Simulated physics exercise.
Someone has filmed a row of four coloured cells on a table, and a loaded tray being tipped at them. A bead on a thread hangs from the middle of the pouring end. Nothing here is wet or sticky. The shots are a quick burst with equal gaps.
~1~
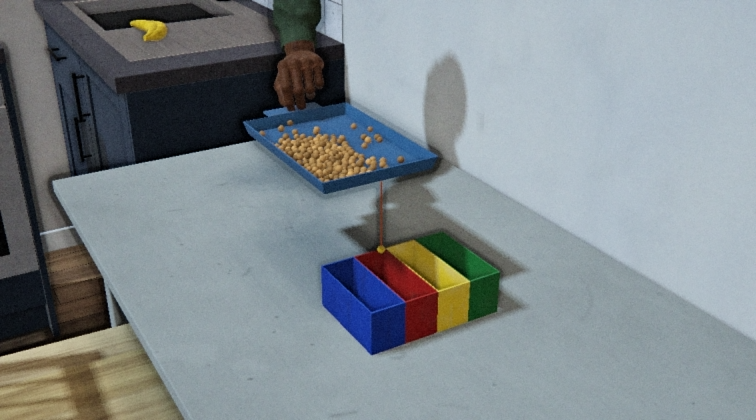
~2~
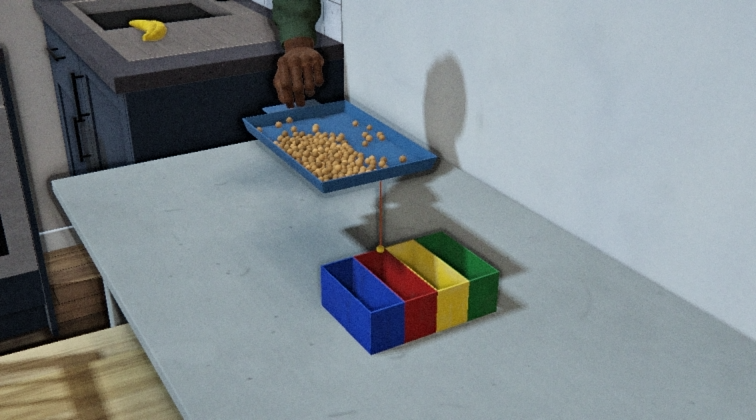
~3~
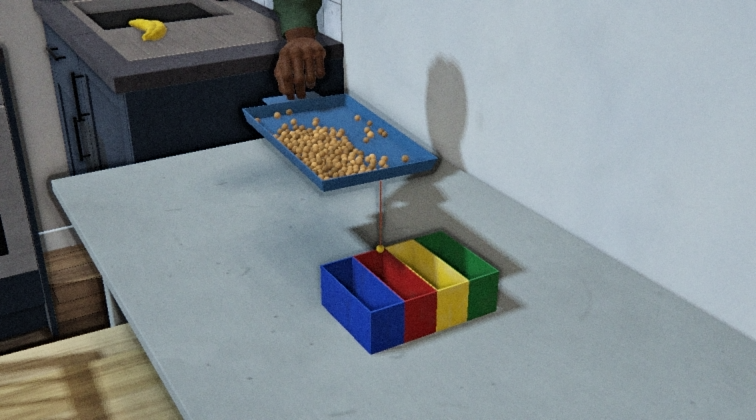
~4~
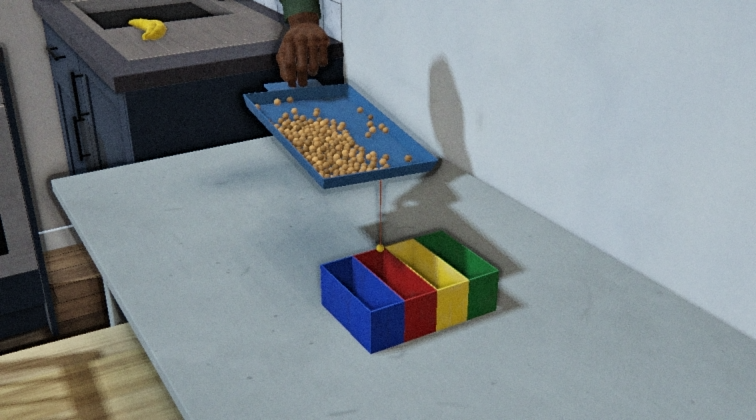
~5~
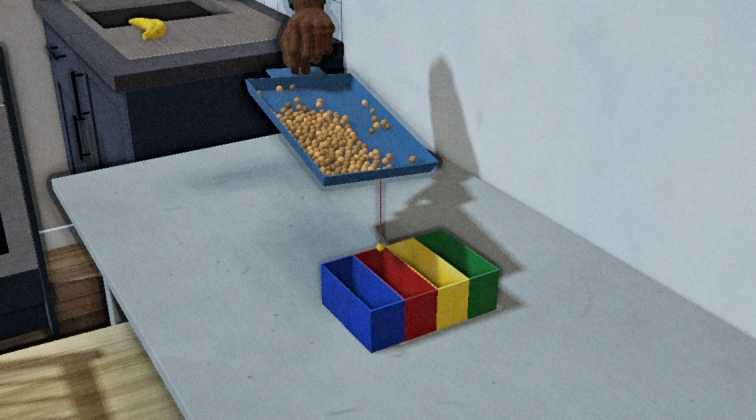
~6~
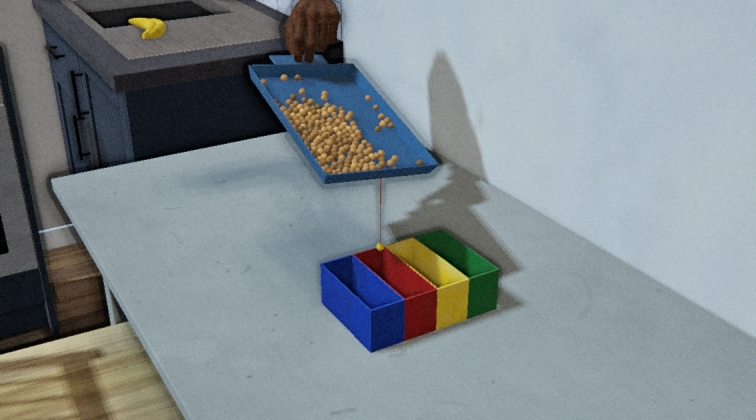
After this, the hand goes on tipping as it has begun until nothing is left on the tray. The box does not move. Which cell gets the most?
It favours the green compartment.
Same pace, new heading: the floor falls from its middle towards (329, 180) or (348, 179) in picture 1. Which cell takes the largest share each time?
First blue, then the cell in blue.
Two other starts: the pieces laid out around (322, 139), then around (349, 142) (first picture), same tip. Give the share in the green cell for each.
The first gives 60 %, the second 60 %.
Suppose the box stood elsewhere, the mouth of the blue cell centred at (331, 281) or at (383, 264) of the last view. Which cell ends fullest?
At the first place that green cell, at the second the yellow cell.
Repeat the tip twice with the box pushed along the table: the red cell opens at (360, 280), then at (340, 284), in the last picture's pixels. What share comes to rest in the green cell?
In turn 30 and 10 in a hundred.
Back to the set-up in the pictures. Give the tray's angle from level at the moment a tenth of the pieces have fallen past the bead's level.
At some 65 degrees.
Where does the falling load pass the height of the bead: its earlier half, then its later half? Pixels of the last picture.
The first part at (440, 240); the rest at (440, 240).
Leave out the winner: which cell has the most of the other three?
The runner-up: That yellow cell.
Just after the last frame, tray tipped steeply; roughly two thirds on the tray; about a tenth in the green cell; about a tenth in the yellow cell; roughly a quarter falling or outside the box.
A moment on, tray tipped past a quarter turn; roughly two thirds in the green cell; roughly a quarter in the yellow cell; just a few in the red cell; just a few in the blue cell; about a tenth falling or outside the box.
Further on, tray tipped past a quarter turn; roughly two thirds in the green cell; roughly a quarter in the yellow cell; about a tenth in the red cell; just a few in the blue cell; about a tenth falling or outside the box.
When it is over, tray tipped past a quarter turn; roughly two thirds in the green cell; roughly a quarter in the yellow cell; about a tenth in the red cell; just a few in the blue cell; about a tenth outside the box.
